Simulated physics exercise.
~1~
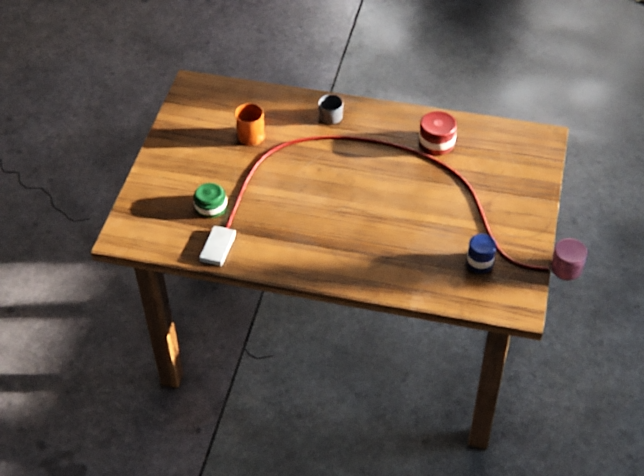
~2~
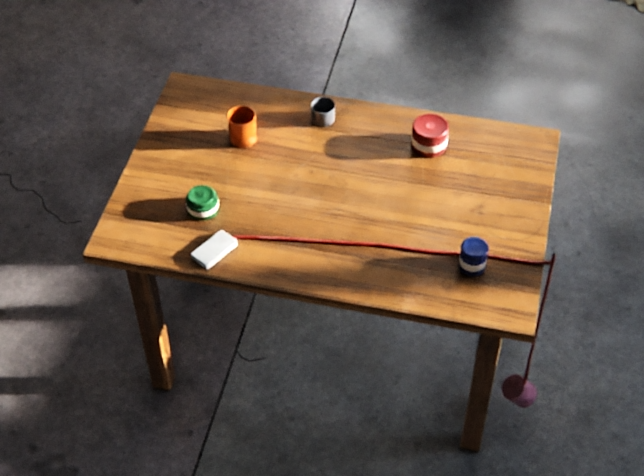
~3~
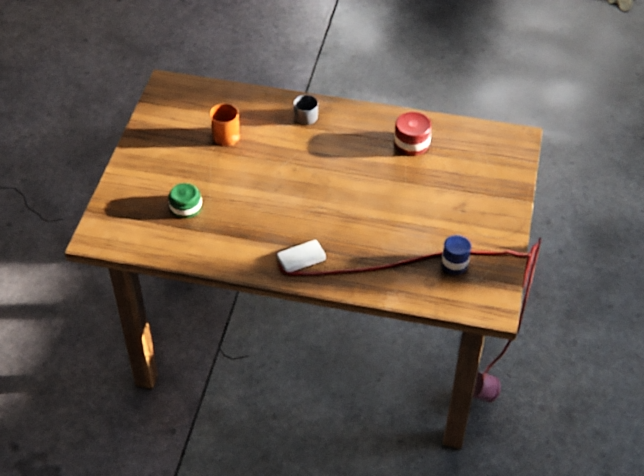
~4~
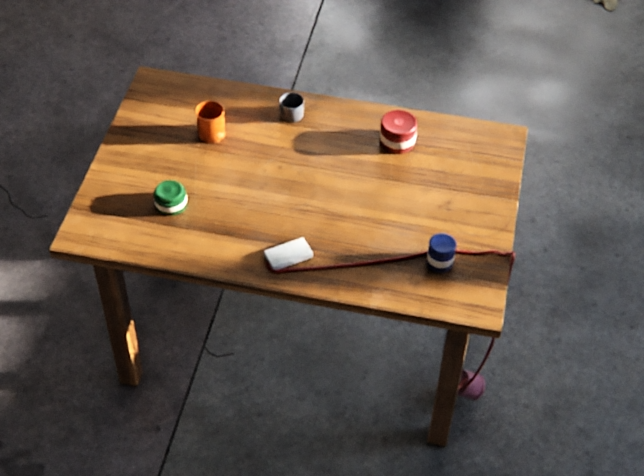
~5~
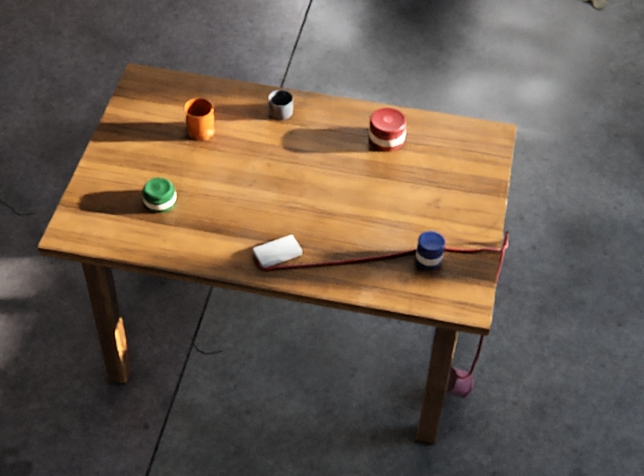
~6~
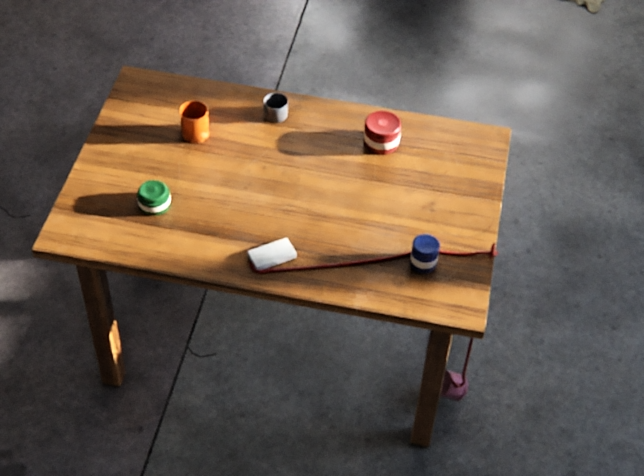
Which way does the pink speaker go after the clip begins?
The pink speaker moves down, dropping past the right edge of the table and ending up hanging below the tabletop.
